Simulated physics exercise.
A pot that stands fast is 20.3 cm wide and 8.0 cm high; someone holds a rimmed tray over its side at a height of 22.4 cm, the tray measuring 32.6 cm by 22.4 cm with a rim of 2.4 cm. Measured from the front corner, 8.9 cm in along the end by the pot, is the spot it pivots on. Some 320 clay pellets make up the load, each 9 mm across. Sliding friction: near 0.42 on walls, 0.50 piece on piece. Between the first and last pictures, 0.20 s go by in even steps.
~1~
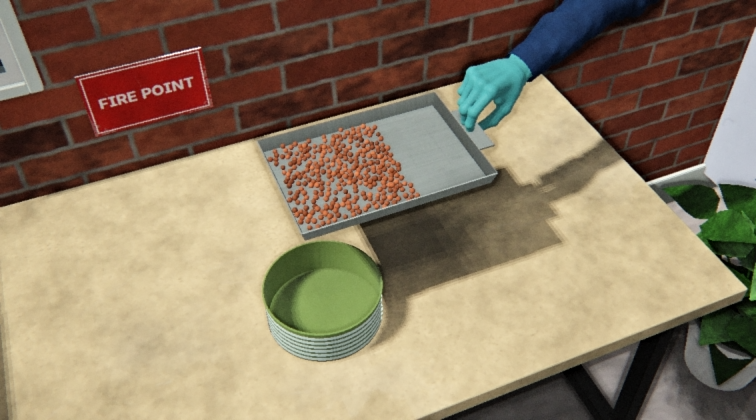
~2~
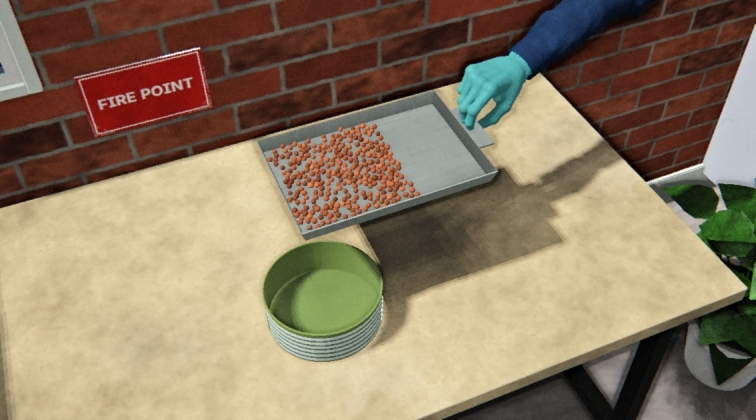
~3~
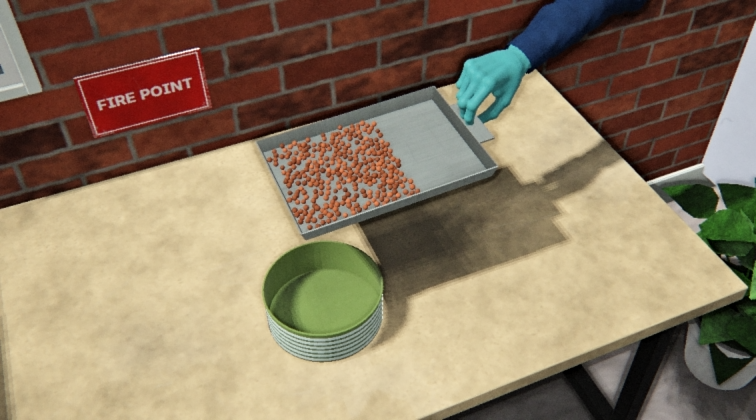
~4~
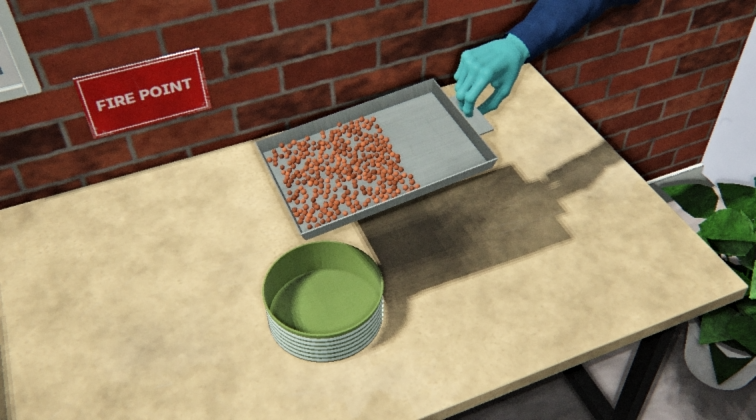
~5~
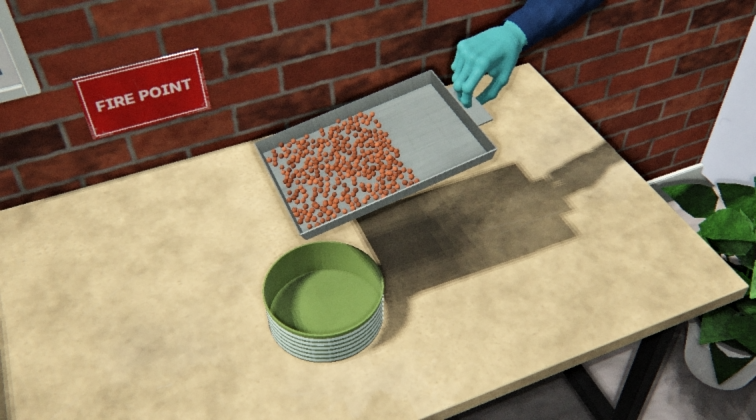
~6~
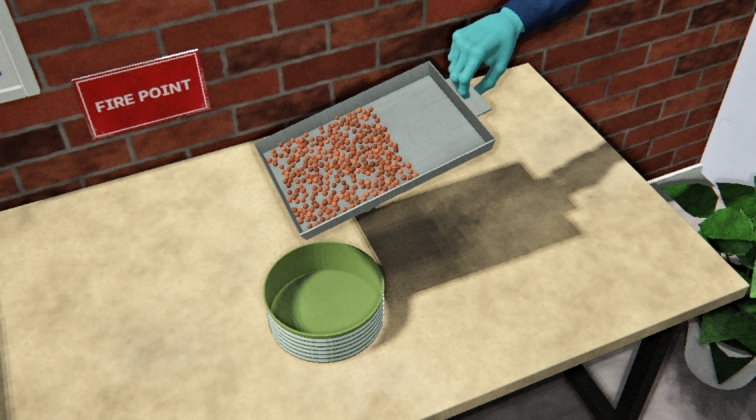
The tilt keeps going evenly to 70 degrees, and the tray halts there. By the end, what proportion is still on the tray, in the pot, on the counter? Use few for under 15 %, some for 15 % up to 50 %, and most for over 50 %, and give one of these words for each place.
Tray: Most, pot: Few, counter: Few.
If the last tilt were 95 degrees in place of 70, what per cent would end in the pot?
About 15 in a hundred would end up in the pot.
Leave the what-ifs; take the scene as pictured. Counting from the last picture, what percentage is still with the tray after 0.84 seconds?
Value: About 95%.
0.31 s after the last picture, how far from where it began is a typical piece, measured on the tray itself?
4 cm.
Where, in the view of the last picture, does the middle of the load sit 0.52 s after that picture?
By then the middle of the load sits around (292, 166).
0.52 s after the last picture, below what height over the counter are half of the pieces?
Height: Around 28 cm.
Then, 0.31 s after the last picture, tilt 41 degrees; the tray holds 100 %, the pot 0 %.
Then, 0.52 s after the last picture, tilt 60 degrees; the tray holds 100 %, the pot 0 %.
Then, 0.84 s after the last picture, tilt 70 degrees; the tray holds 95 %, the pot 0 %.
In the end, tray 95 %, pot 0 %, counter 5 %.
